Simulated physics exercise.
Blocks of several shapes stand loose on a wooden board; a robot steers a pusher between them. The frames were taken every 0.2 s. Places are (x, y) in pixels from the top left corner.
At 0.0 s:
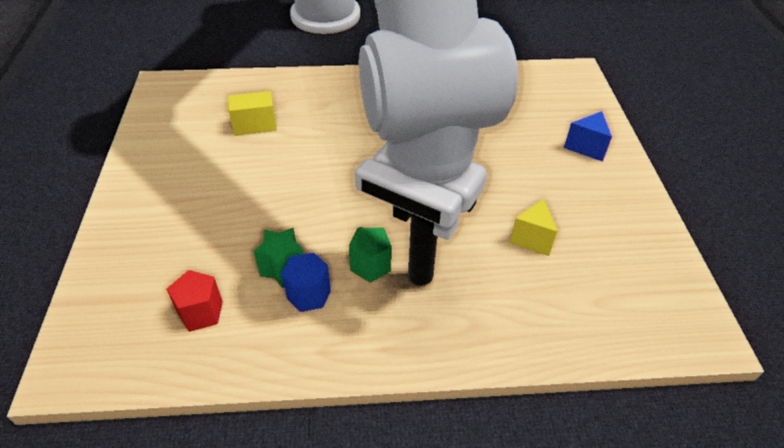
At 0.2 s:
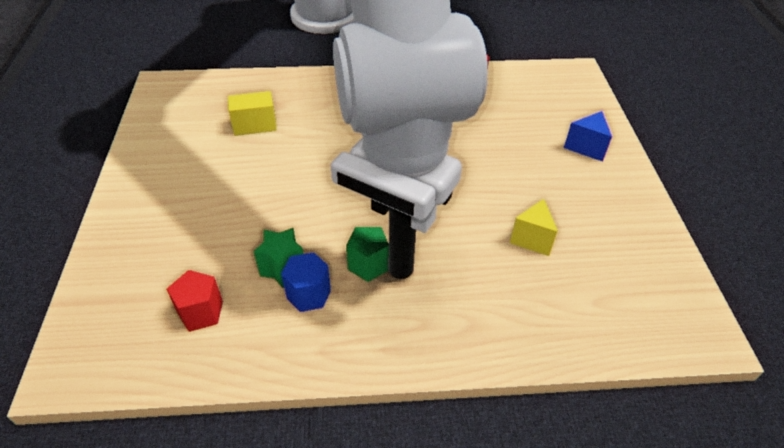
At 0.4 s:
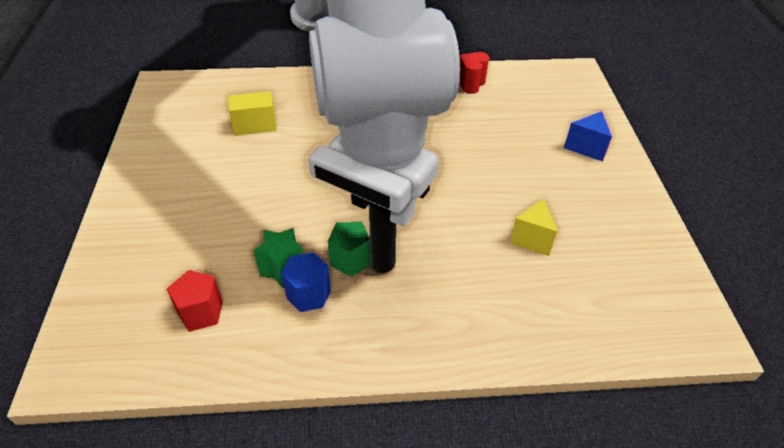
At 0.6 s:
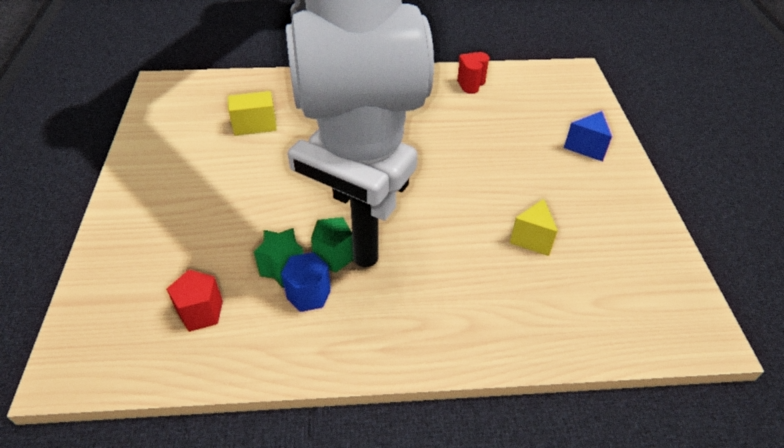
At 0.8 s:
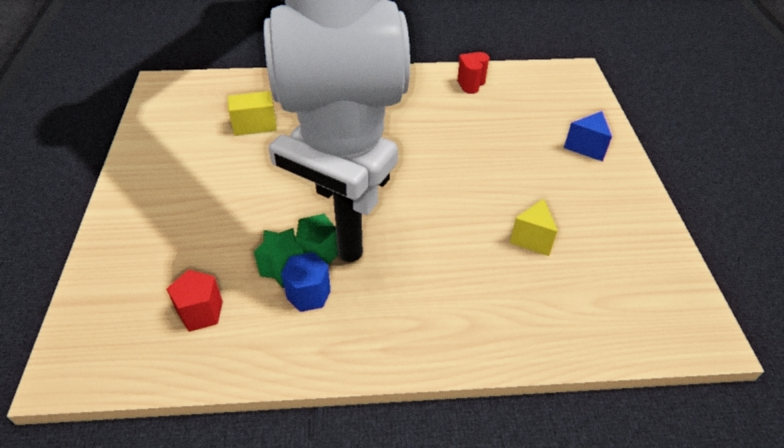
A grey robot arm with a black pusher reaches over a pale wooden board on a dark surface, seen from above at a fixed angle. Green, blue and red blocks sit left of centre, with yellow blocks upper left and right, and a blue one upper right. The pusher slides left, nudging a green block toward the green star and blue block, uncovering a red block behind.
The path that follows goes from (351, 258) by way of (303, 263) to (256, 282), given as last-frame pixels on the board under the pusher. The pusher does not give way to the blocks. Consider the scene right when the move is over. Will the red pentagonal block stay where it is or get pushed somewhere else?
That block remains where it is.
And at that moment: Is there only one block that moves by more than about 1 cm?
No, it doesn't check out.
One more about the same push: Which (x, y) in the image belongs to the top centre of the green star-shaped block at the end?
I'd guess (221, 252).
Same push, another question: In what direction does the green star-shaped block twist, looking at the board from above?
From the top: Counterclockwise.
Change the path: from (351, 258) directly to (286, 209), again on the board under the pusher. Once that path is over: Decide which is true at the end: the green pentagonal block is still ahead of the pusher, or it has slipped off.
That block drops off.
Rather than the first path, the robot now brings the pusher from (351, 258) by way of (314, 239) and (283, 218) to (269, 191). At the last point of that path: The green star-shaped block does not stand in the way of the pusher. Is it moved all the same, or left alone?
The green star-shaped block changes place.
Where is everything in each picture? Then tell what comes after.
In the first frame, tip of the pusher (421, 276), middles of tops, red pentagonal block (191, 288), green star-shaped block (278, 243), green pentagonal block (370, 240).
In the second frame, pusher (401, 269), green pentagonal block (368, 240).
In the third frame, pusher (383, 263), green pentagonal block (349, 235).
In the fourth frame, pusher (366, 258), green pentagonal block (331, 231).
In the fifth frame, pusher (351, 253), red pentagonal block (191, 288), green star-shaped block (278, 243), green pentagonal block (315, 228).
The first path, step by step. One third of the way, pusher (317, 255); green star-shaped block (264, 244), turned 40° anticlockwise; green pentagonal block (290, 221).
Two thirds of the way, pusher (285, 264); green star-shaped block (250, 246), turned 55° anticlockwise; green pentagonal block (280, 217).
At the end, pusher (255, 277); red pentagonal block unmoved; green star-shaped block (221, 252), turned 35° anticlockwise; green pentagonal block (280, 217).
